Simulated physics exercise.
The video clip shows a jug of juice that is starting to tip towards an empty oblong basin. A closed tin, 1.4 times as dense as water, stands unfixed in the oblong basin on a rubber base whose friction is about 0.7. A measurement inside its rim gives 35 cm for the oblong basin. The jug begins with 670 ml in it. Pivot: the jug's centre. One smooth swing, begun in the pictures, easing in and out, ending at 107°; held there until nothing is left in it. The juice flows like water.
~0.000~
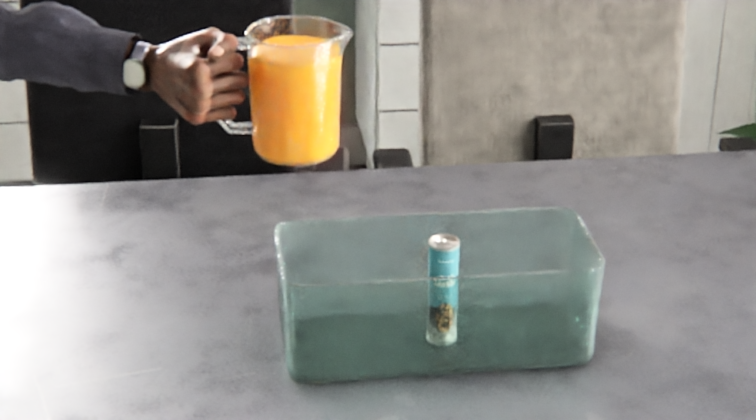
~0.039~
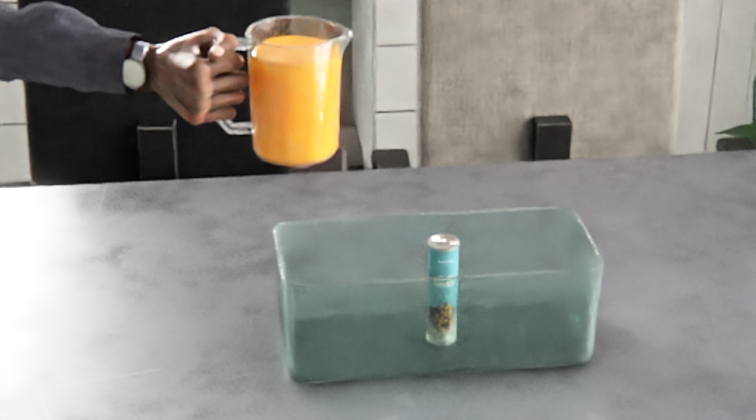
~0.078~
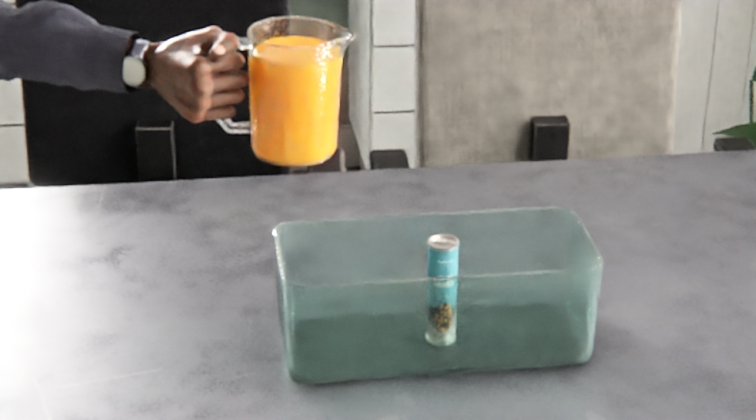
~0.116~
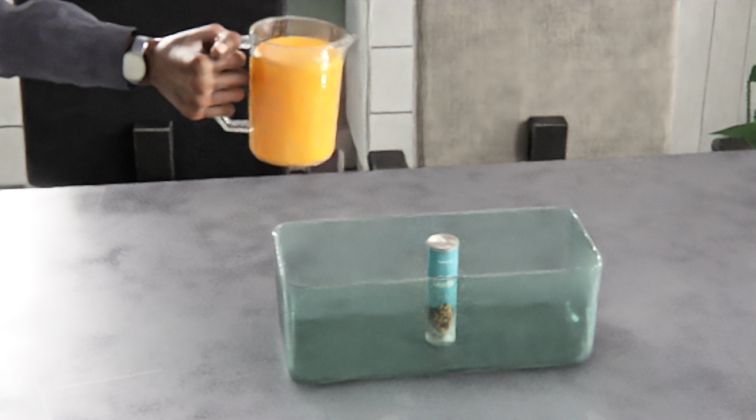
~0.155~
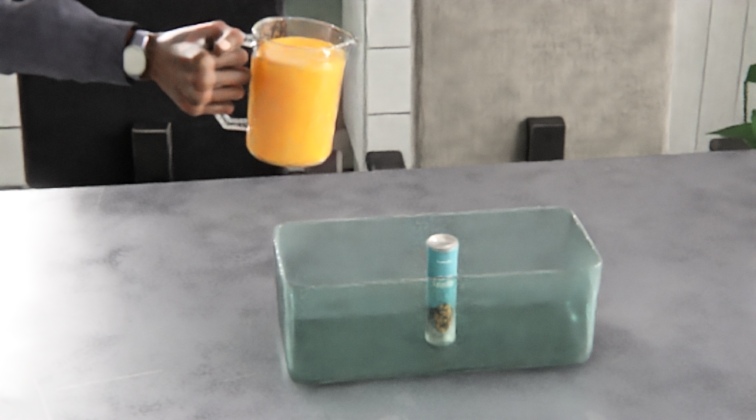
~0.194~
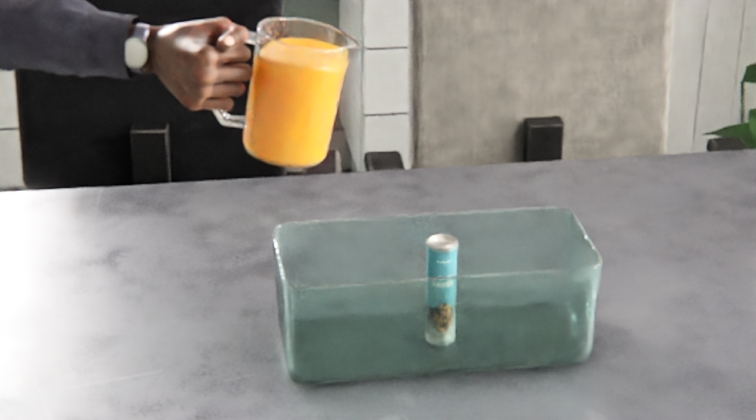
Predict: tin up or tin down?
It overturns.
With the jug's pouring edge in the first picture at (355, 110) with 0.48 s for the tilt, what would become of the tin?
Result: Tin upright.
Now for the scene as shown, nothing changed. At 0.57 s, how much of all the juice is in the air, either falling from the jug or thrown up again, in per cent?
Near 14 per cent of it all.
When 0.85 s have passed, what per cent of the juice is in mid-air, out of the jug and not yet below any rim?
Around 30 per cent of the liquid is in flight.
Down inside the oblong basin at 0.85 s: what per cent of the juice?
Around 36 parts in a hundred.
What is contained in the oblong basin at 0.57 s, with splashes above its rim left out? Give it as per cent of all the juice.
1 %, roughly.
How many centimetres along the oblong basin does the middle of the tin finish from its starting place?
Shift of tin centre: Approx. 8.5 cm.
Then, 0.57 s in, the tilt is 70° and 84 per cent is still to pour; the tin stands where it began.
Then, 0.85 s in, the tilt is 104° and 33 per cent is still to pour; the tin stands where it began.
Then, 1.14 s in, the tilt is 107° and 3 per cent is still to pour; the tin leans 47°.
Then, 1.46 s in, the tilt is 107° and 0 per cent is still to pour; the tin lies on its side.
Finally, the tin lies on its side.
